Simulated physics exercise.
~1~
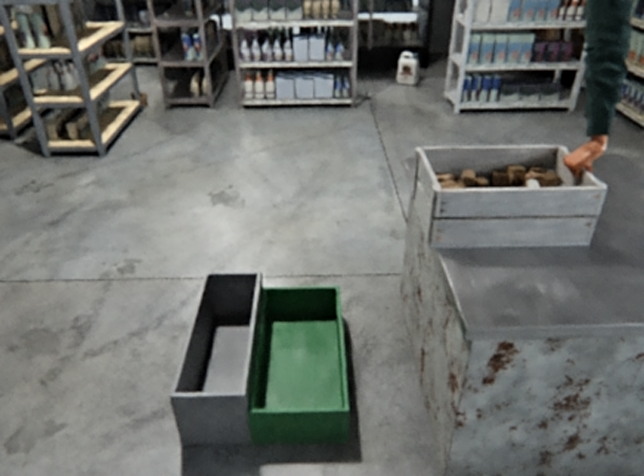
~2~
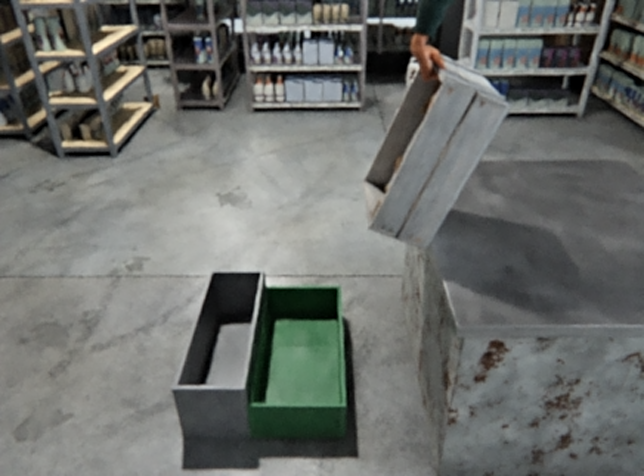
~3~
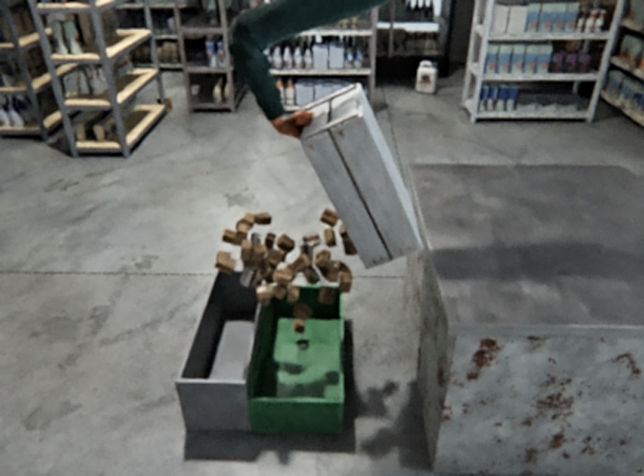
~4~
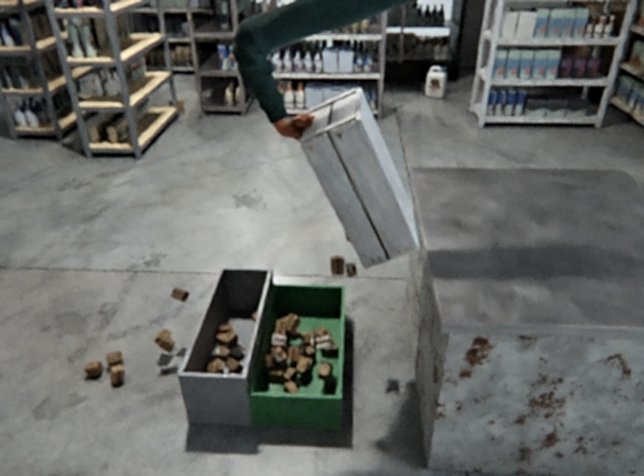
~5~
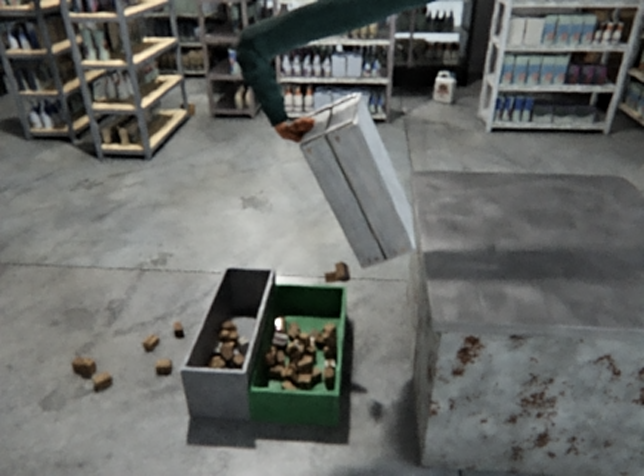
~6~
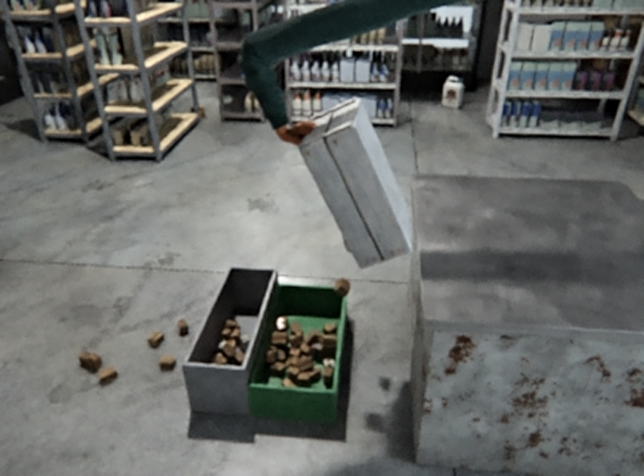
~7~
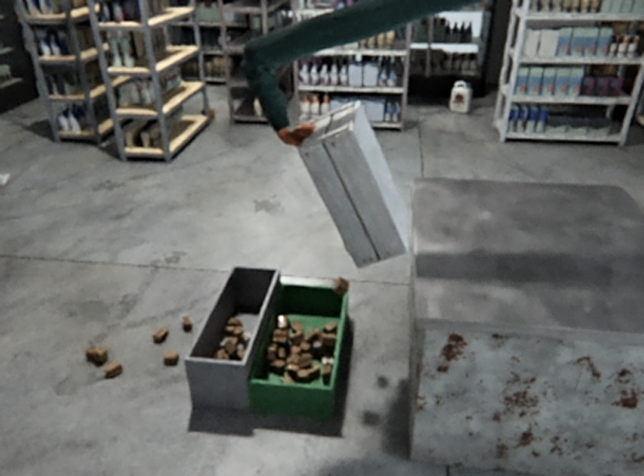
An arm tips a white crate, spilling small brown blocks into two bins and onto the floor.
